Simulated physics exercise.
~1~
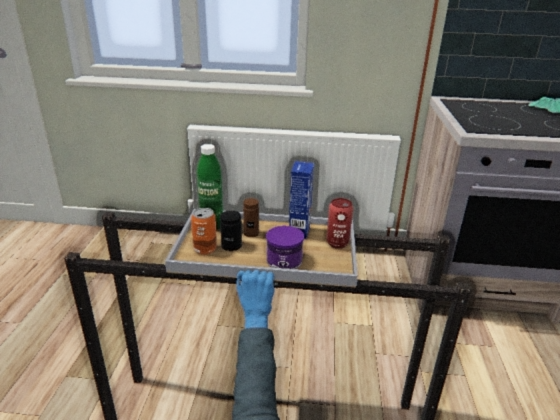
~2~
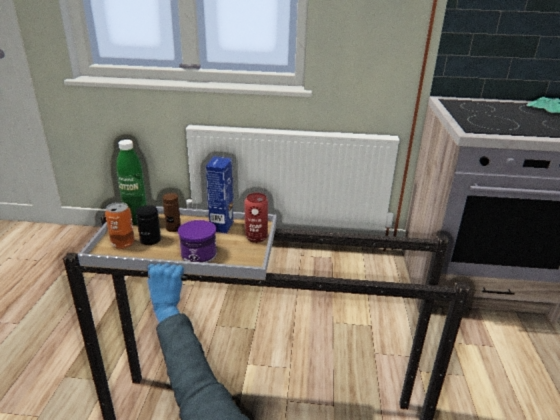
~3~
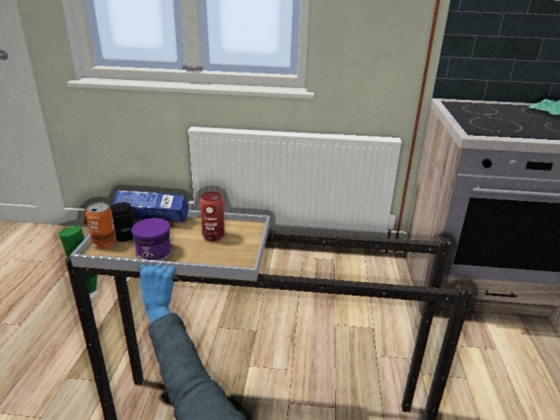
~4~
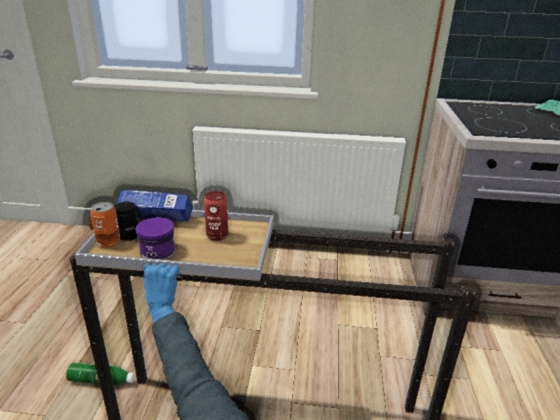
A gloved hand slides a loaded tray left, toppling a carton and dropping a green bottle.
